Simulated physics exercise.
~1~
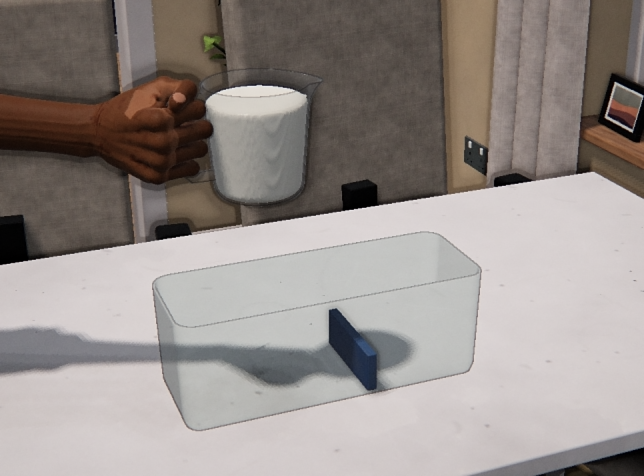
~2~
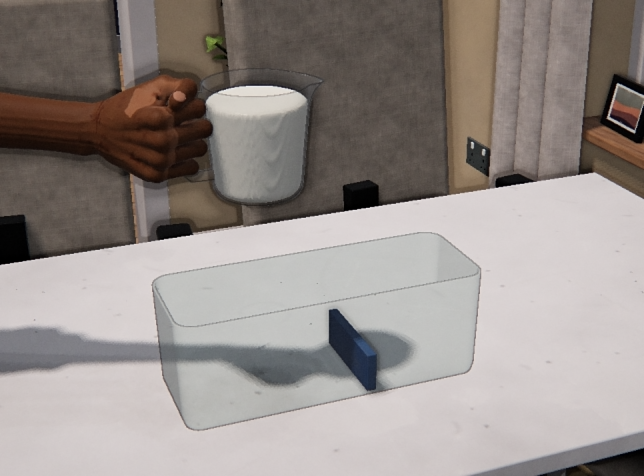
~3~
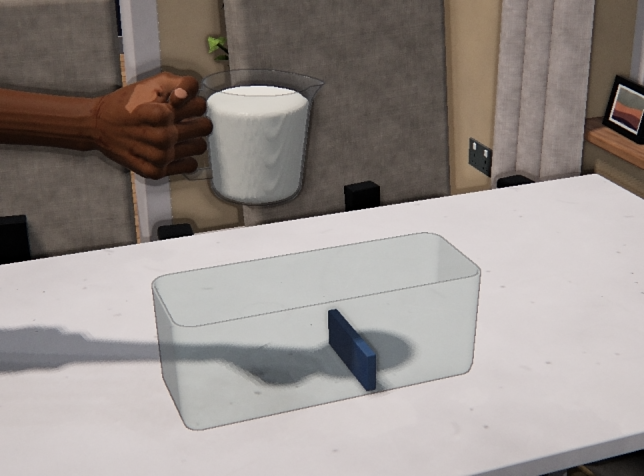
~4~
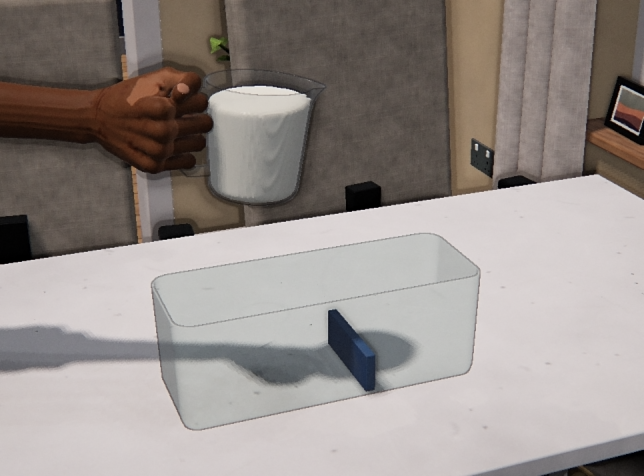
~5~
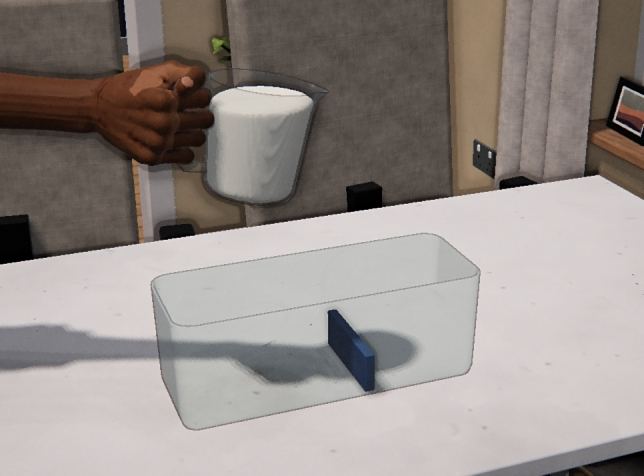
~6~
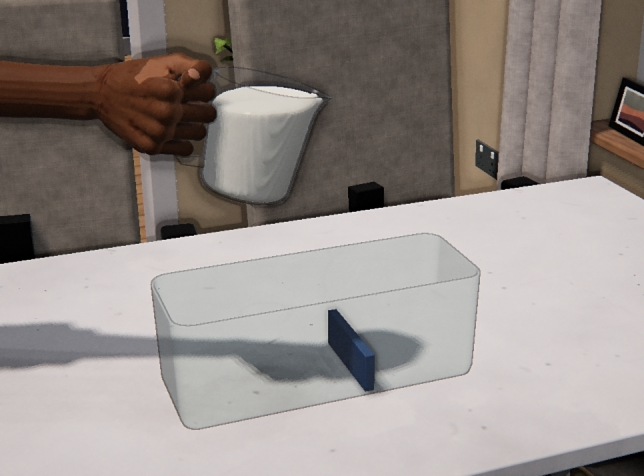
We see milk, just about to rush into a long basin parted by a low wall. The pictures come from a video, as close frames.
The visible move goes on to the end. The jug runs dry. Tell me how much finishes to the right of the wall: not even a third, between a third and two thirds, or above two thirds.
The share right of the wall fails to stay within two thirds.
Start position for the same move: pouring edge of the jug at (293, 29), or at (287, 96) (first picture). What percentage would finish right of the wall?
It comes to about 75 %, followed by about 50 %.
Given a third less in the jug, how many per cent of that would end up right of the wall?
That works out to some 80 %.
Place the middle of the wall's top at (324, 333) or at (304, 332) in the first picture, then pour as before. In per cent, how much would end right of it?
Result: 95 % first, 95 % second.
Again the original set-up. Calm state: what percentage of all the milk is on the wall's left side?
I'd estimate around 15 per cent.
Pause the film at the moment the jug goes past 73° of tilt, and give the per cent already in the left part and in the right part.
Left 0 %, right 10 %.
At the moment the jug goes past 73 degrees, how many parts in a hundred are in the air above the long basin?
Estimate: Some 20 per cent.
A moment on, the jug is tipped part way and 69 per cent is still to pour, 0 is left of the wall and 9 right of it.
Next, the jug is tipped right over and 12 per cent is still to pour, 2 is left of the wall and 68 right of it.
Then the jug is tipped right over and 0 per cent is still to pour, 13 is left of the wall and 85 right of it.
Later the jug is tipped right over and 0 per cent is still to pour, 14 is left of the wall and 85 right of it.
At rest 14 per cent lies left of the wall, 85 right of it and 1 outside.
